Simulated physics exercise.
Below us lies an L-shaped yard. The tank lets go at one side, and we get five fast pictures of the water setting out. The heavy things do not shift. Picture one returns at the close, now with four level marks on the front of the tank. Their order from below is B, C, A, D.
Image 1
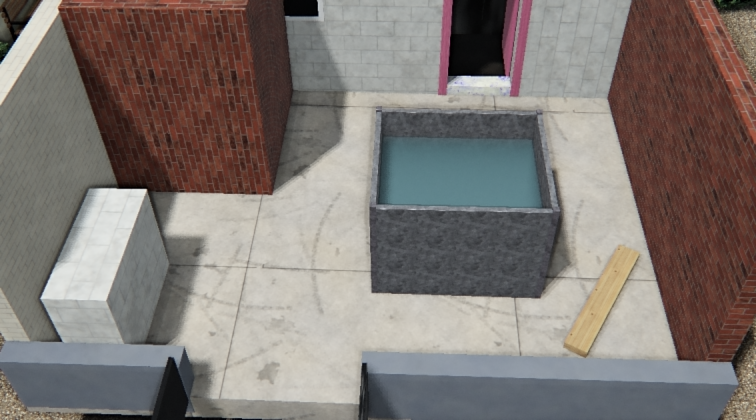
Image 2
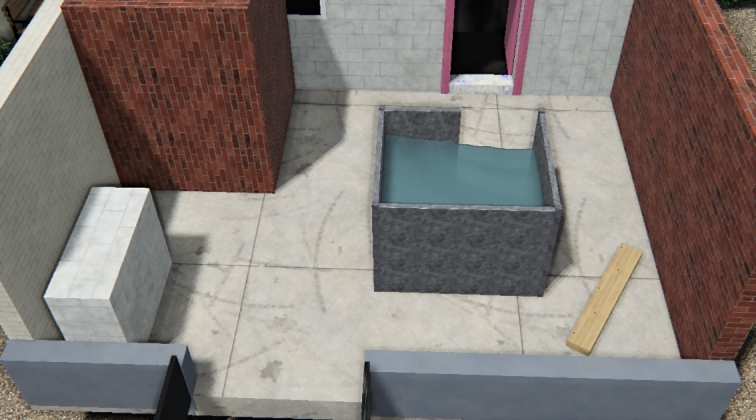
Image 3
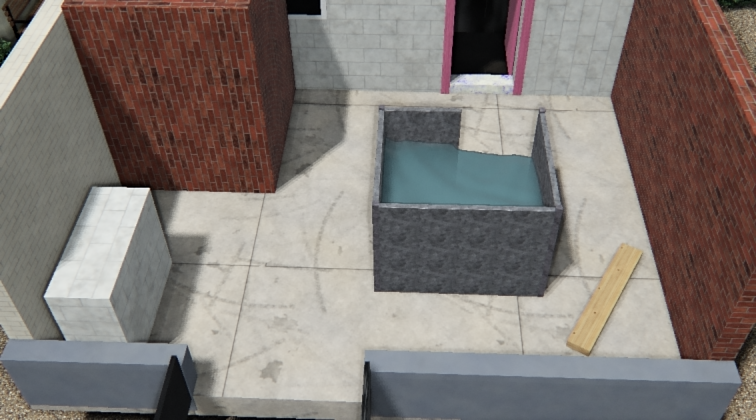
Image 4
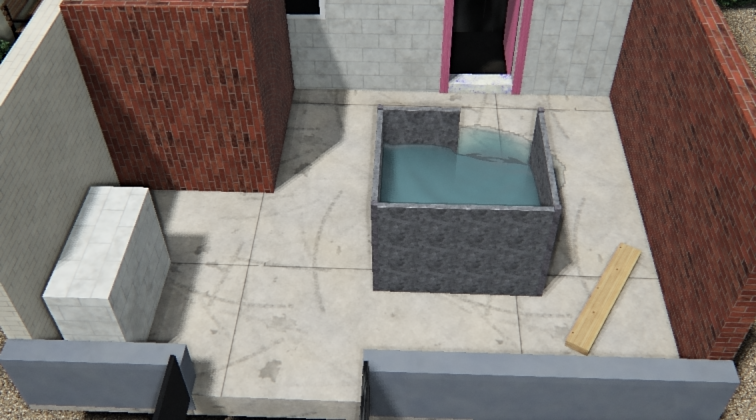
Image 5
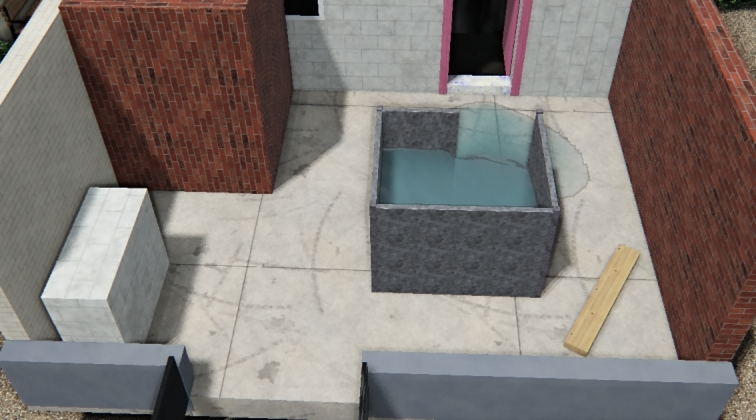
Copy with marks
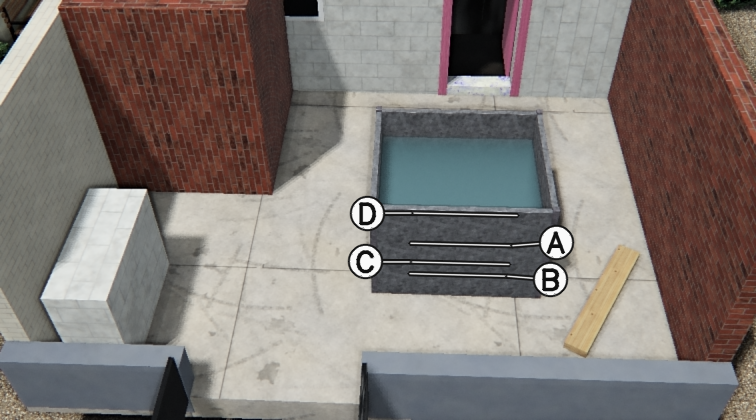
In a walled L-shaped yard, a dark stone tank of still water stands on pale paving, near a pink doorway and a wooden plank. A section of the tank's back wall disappears, leaving a gap, and water pours out behind it, then spreads across the paving toward the right.
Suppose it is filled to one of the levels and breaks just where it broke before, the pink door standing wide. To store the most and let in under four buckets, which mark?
It is B.
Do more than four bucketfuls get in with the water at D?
Yes, that goes wrong.
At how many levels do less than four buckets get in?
One of them.
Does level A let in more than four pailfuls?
Yes, that goes wrong.
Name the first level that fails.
Here it is level C.
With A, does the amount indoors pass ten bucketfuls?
Yes.
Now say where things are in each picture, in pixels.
Water in the tank at rest, its middle at (459, 181); foot of the pink doorway at (478, 95); open gate at (272, 345), in the first frame.
Water covers 1 % of the ground, its front hidden from here, in the second frame.
Water covers 3 % of the ground, its front hidden from here, in the third frame.
Water covers 8 % of the ground, its front hidden from here, in the fourth frame.
Water covers 15 % of the ground, its front hidden from here, in the fifth frame.
In white, A at (461, 244); B at (458, 274); C at (459, 263); D at (464, 214); from the bottom up B, C, A, D.
Choosing A, dozens of bucketfuls pour in.
Choosing B, a splash gets over, under a bucket.
Choosing C, about 7 bucketfuls get in.
Choosing D, dozens of bucketfuls pour in.
